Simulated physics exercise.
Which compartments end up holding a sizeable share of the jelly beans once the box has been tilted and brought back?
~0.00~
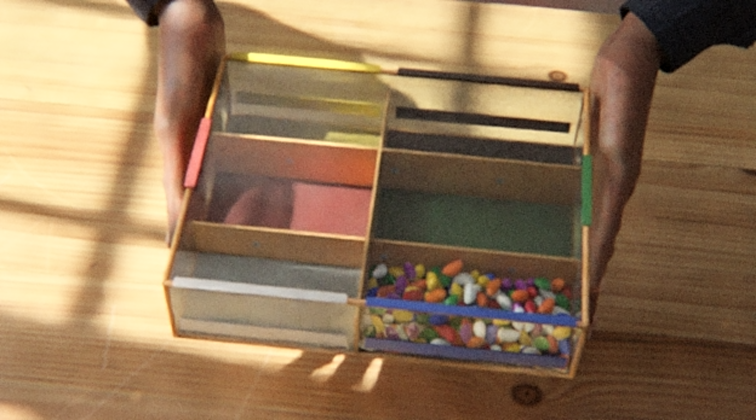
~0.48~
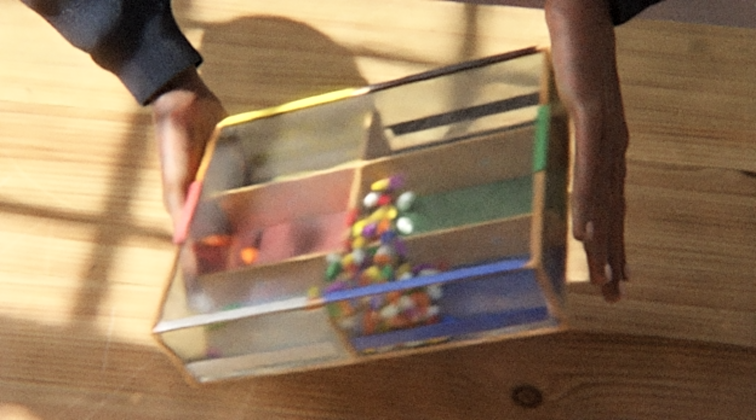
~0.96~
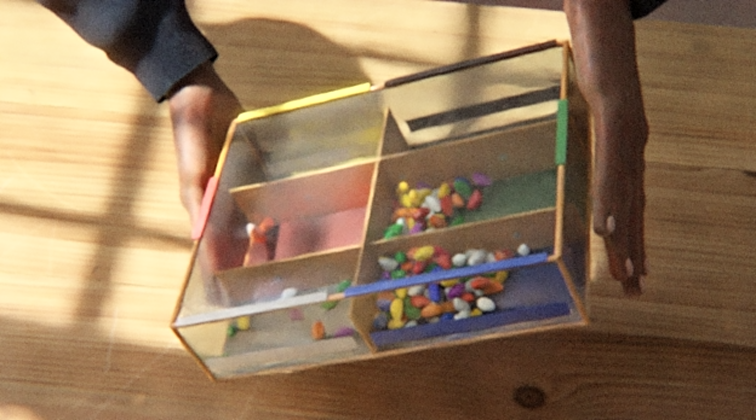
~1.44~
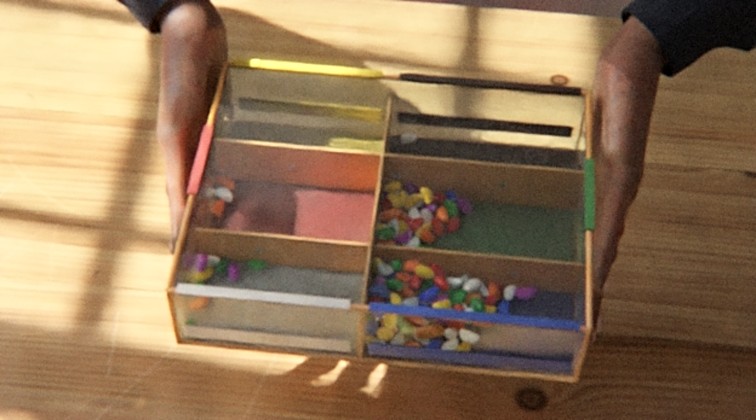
The blue and green compartments each hold a sizeable share of the beans. The white and red ones have only a few, and the black and yellow ones look empty.
